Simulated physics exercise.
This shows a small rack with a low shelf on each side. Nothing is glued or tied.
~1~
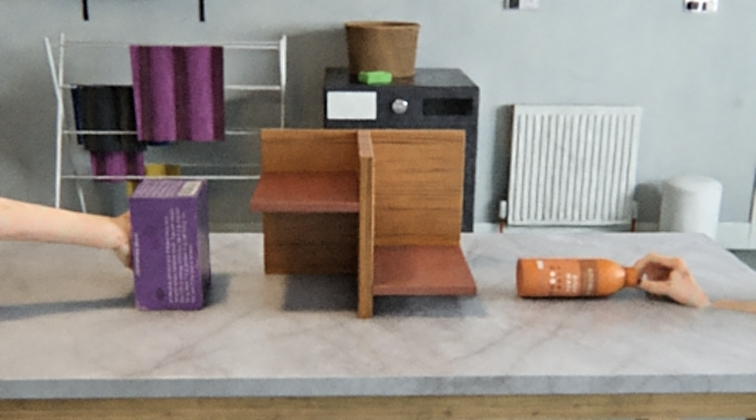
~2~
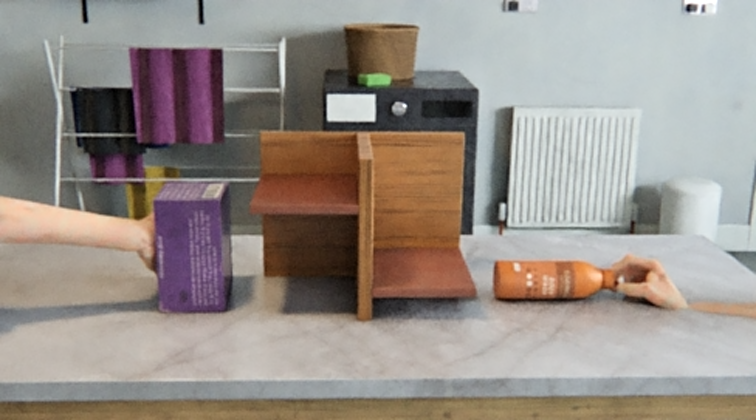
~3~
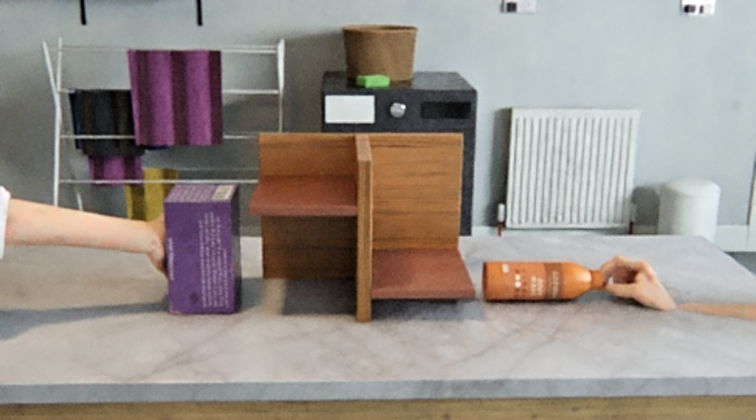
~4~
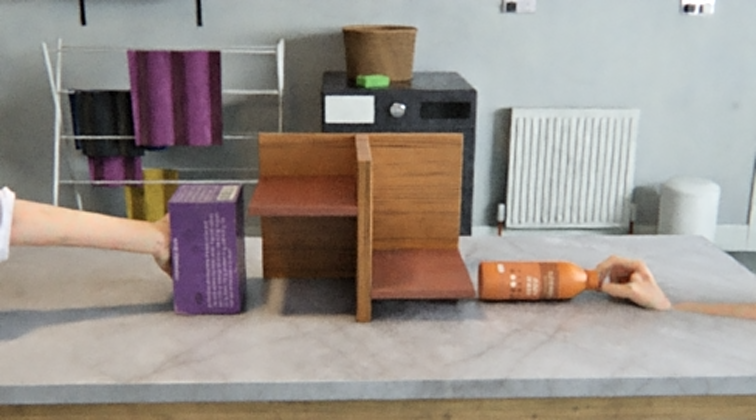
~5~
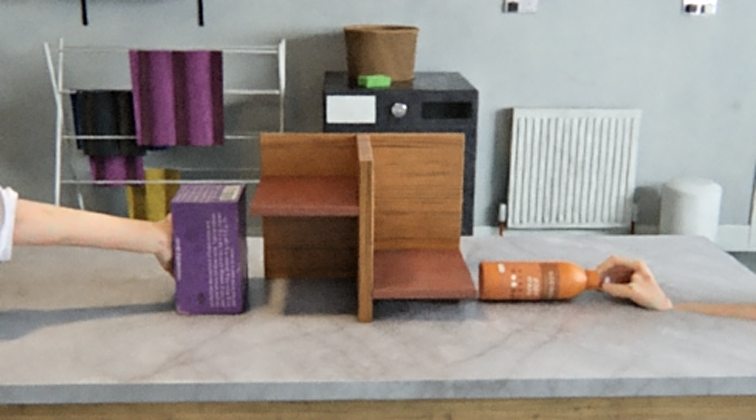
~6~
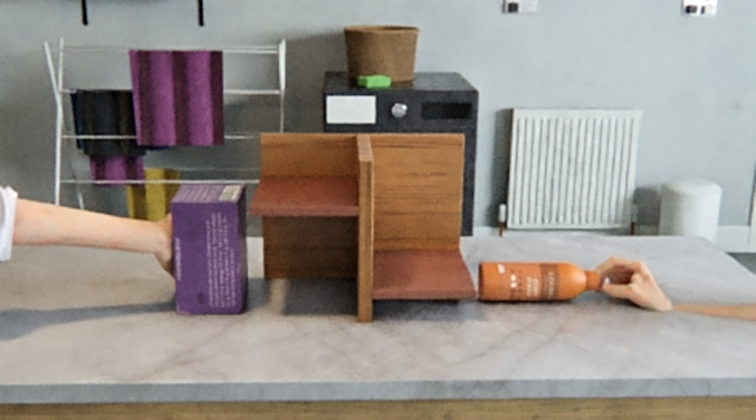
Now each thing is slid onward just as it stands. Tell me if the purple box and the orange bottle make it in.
The purple box catches on the edge and the orange bottle catches on the edge.
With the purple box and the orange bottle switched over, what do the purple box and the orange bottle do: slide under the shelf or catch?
The purple box is stopped, the orange bottle goes under.
Then, 0.22 s after the last picture, purple box sliding up to the opening near (221, 247); orange bottle sliding up to the opening near (530, 281).
Then, 0.48 s after the last picture, purple box stopped at the opening near (225, 247); orange bottle stopped at the opening near (526, 281).
At rest, the purple box is too tall, near (225, 247); the orange bottle is too tall, near (526, 281).
